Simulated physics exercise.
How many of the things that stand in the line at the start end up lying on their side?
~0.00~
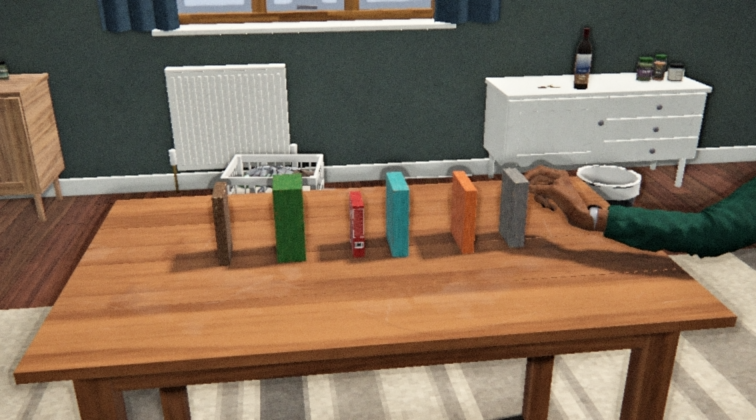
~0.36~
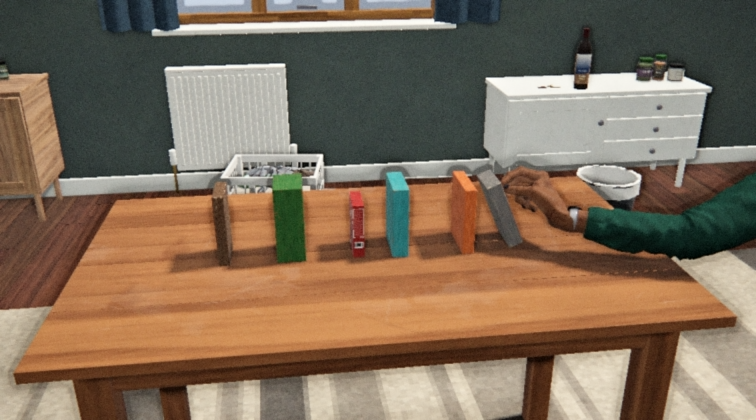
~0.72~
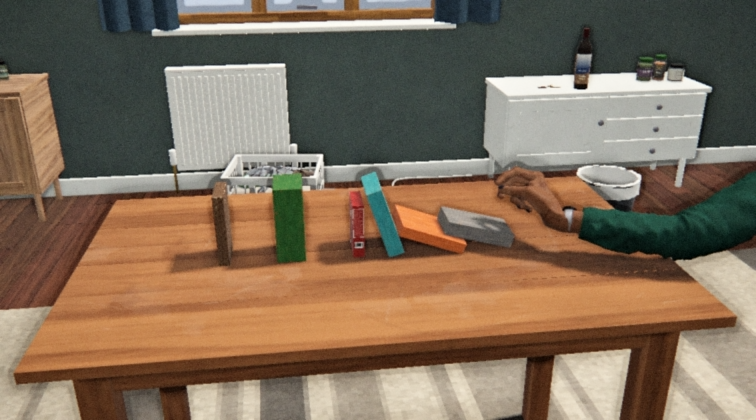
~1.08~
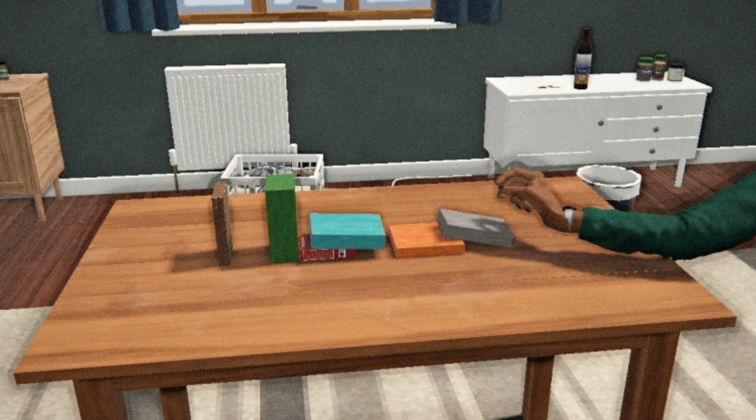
Four of them end up lying down, namely the grey block, the orange block, the turquoise block and the red packet.
On a wooden table in a room with a radiator and a white chest of drawers, six flat things stand on end in a spaced line. A hand in a green sleeve reaches in from the right and tips the grey block at that end to the left. The grey block drops against the orange one, which goes down, and the turquoise block starts to lean toward the red packet. Then the turquoise block and the red packet fall as well, the turquoise lying over the red. The green block and the brown board are still standing at the left.
